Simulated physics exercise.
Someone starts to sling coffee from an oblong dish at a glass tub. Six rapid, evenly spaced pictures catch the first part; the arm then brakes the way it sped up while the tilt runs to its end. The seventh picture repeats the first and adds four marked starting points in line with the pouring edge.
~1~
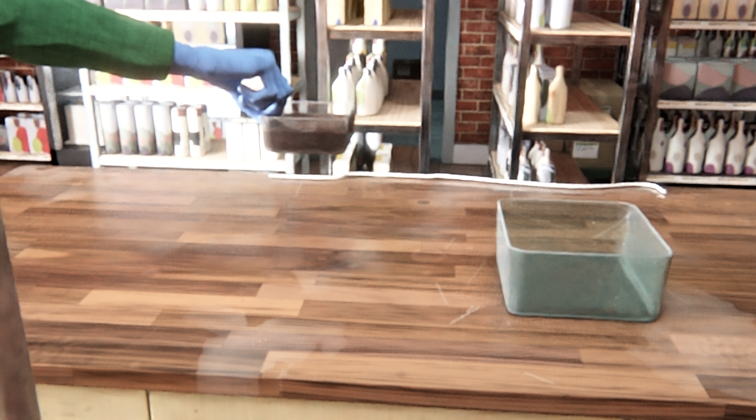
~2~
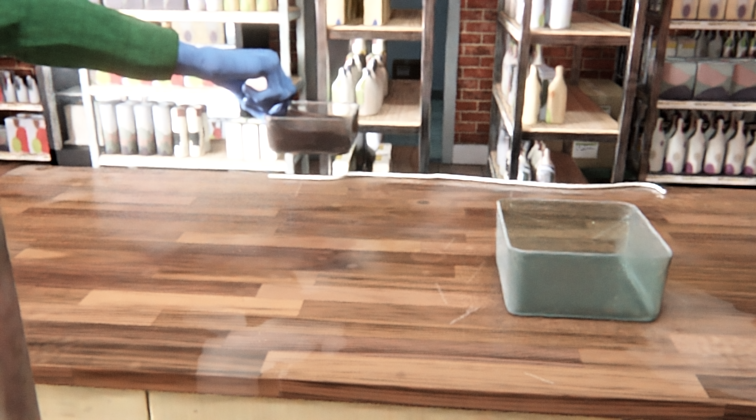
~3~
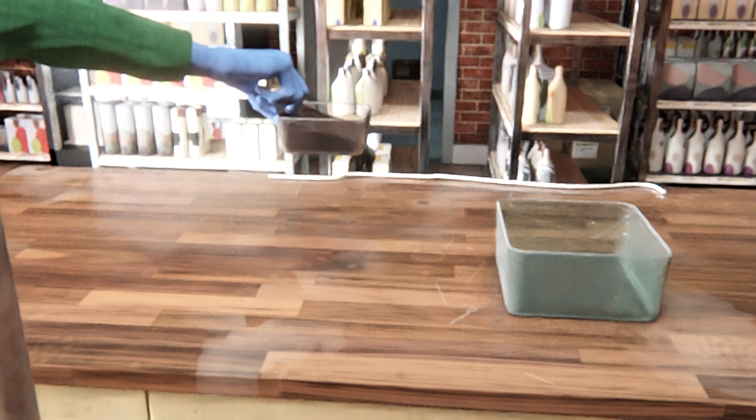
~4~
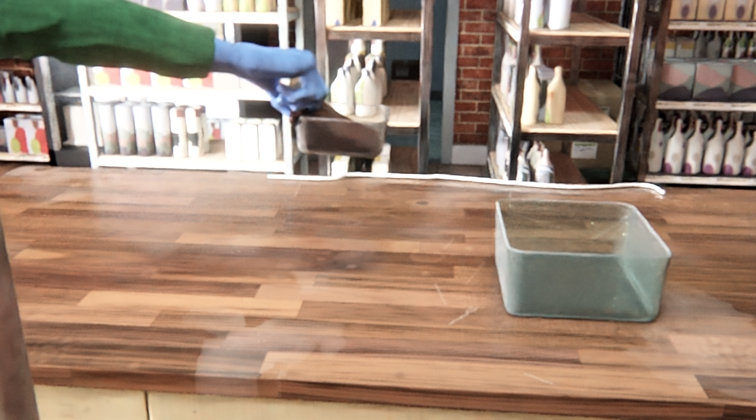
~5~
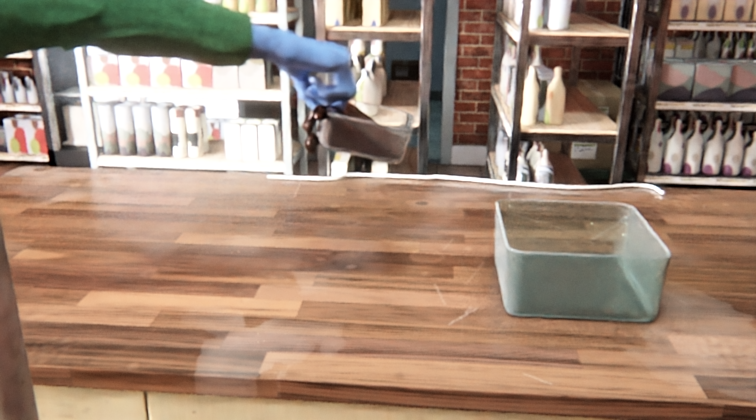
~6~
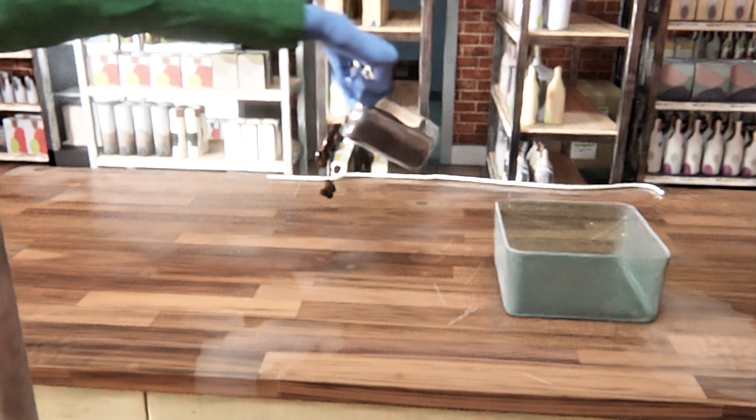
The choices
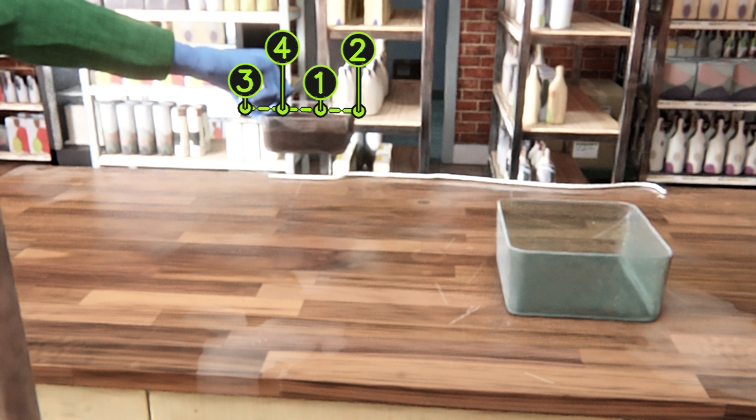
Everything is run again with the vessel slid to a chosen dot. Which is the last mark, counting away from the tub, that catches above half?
Choose 1.
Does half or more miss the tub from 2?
No, that is safe.
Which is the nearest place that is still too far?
Place 4.
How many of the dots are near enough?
Two.
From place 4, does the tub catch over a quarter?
Yes.
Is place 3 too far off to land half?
Yes, that goes wrong.
In lime, 1 at (320, 110); 2 at (358, 111); 3 at (245, 108); 4 at (282, 109).
With 1, about 64 % lands in the tub, 27 % falls short and 9 % goes beside or beyond.
With 2, about 76 % lands in the tub, 18 % falls short and 6 % goes beside or beyond.
With 3, about 0 % lands in the tub, 98 % falls short.
With 4, about 32 % lands in the tub, 61 % falls short and 7 % goes beside or beyond.
